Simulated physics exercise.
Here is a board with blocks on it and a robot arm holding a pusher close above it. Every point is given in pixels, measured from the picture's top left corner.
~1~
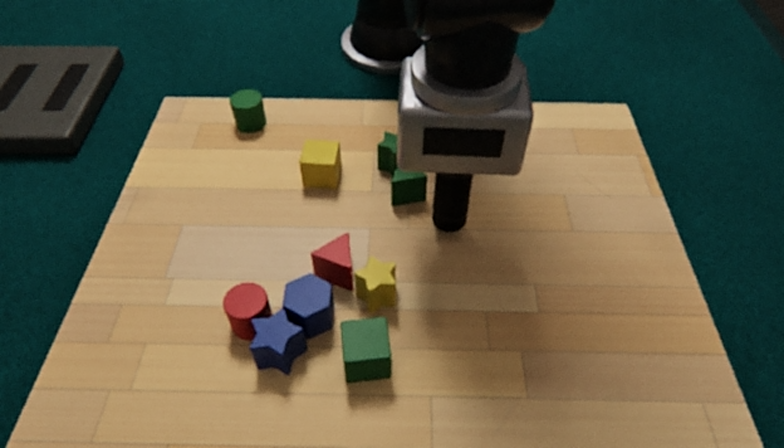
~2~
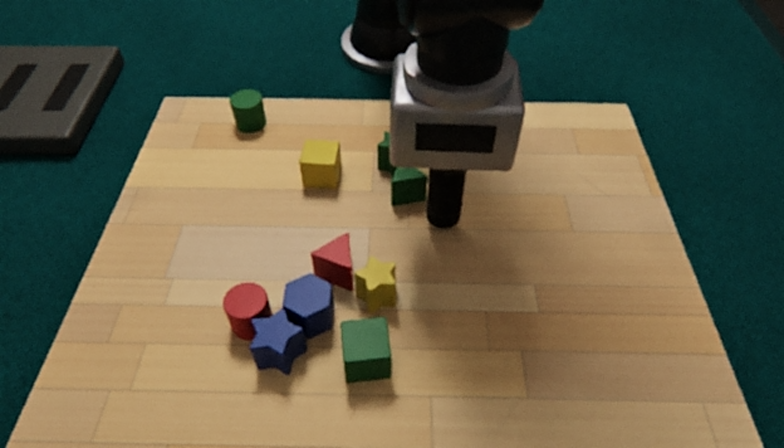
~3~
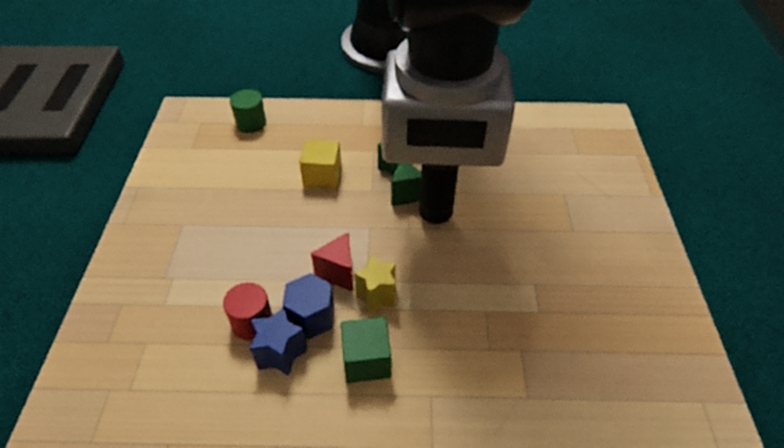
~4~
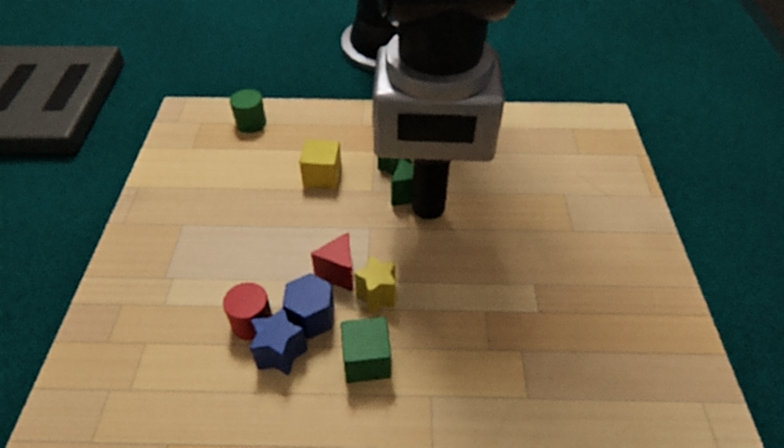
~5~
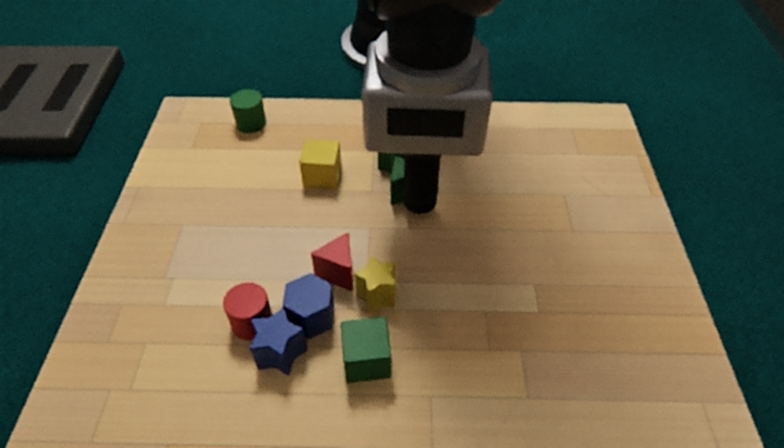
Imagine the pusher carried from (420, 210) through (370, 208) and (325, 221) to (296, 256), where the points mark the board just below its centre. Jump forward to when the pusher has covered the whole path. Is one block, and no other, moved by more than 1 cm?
Yes, that is how it ends up.
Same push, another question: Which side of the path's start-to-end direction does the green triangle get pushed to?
My answer: Right.
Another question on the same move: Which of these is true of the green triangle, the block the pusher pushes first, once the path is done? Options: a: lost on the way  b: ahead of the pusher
Option a.
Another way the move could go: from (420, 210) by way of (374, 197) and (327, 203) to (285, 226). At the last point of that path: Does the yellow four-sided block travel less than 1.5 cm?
That would be a yes.
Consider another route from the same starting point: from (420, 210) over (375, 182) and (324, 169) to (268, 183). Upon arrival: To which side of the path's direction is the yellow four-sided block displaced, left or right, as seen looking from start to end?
With start-to-end as forward, it shifts left.
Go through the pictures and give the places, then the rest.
The first frame shows pusher tip (449, 220); block tops, red triangle (336, 251); green triangle partly hidden.
The second frame shows pusher (443, 217); blocks unchanged.
The third frame shows pusher (436, 213); blocks unchanged.
The fourth frame shows pusher (428, 208); blocks unchanged.
The fifth frame shows pusher (420, 203); red triangle (336, 251); green triangle (404, 169).
On the path given first. One third of the way, pusher (368, 200); green triangle (389, 165), turned 20° clockwise.
Two thirds of the way, pusher (324, 213); green triangle (389, 165), turned 20° clockwise.
At the end, pusher (295, 249); red triangle in place; green triangle (389, 165), turned 20° clockwise.
